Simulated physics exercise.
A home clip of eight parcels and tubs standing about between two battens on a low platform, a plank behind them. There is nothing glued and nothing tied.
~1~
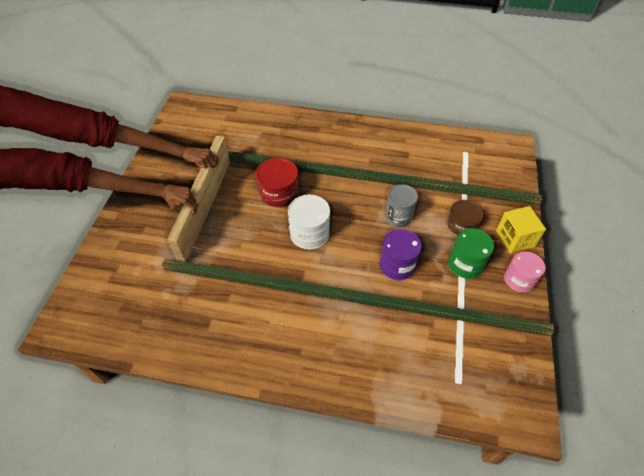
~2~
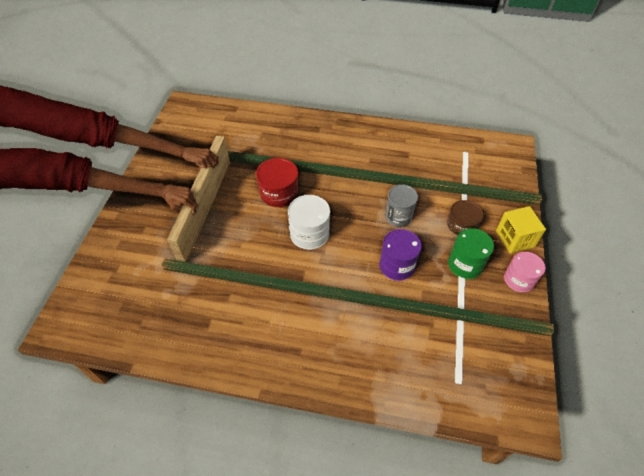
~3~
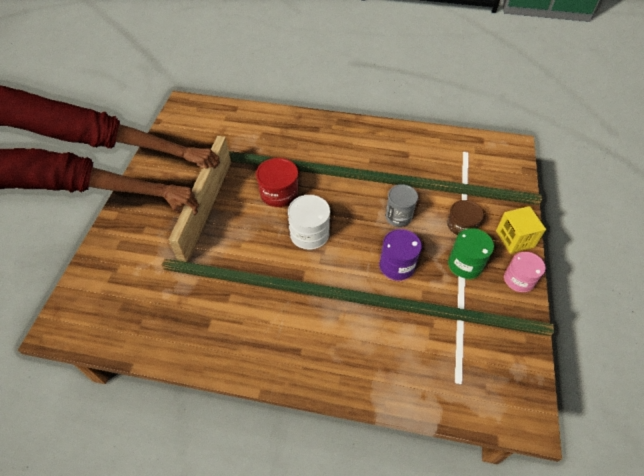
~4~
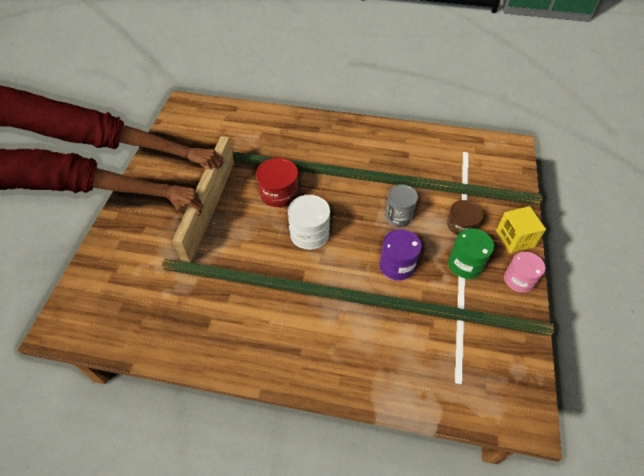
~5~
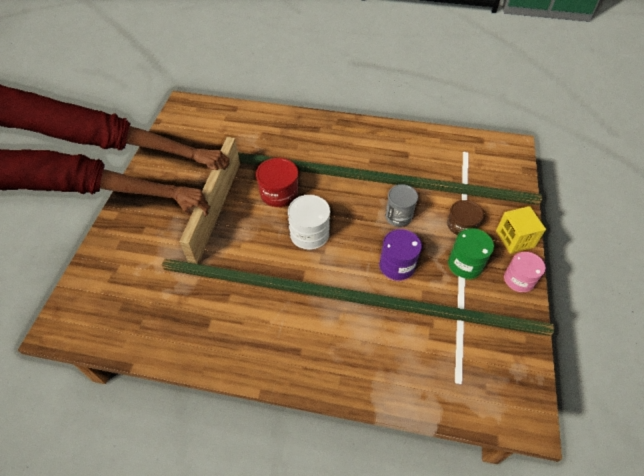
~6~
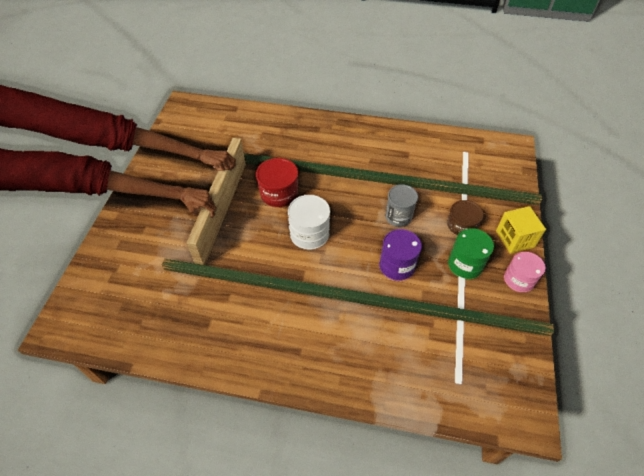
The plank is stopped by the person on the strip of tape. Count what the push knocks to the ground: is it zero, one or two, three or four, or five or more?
The tally of falls will come to a mere one or two.
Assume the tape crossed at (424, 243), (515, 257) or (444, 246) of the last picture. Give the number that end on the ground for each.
So, reaching the ground: 0, then 5, then 0.
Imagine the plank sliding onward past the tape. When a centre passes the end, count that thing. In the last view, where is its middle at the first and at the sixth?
I'd put it close to (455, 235) and later close to (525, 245).
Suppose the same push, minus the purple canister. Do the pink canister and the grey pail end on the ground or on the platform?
Note: Pink canister falls away / grey pail stays up top.
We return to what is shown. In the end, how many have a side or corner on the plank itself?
Count: 3.
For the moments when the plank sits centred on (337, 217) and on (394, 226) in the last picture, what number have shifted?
At the first place 2, at the second 5.
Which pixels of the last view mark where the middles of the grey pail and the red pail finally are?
You'll find the grey pail at roughly (512, 233) and the red pail at roughly (489, 209).
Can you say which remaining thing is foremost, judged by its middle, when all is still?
It's the yellow crate that is foremost.
Early on, none off yet; pink canister at rest near (524, 272); yellow crate at rest near (520, 230); green canister at rest near (470, 254).
Finally, the number that fall off is one or two; lost, pink canister.
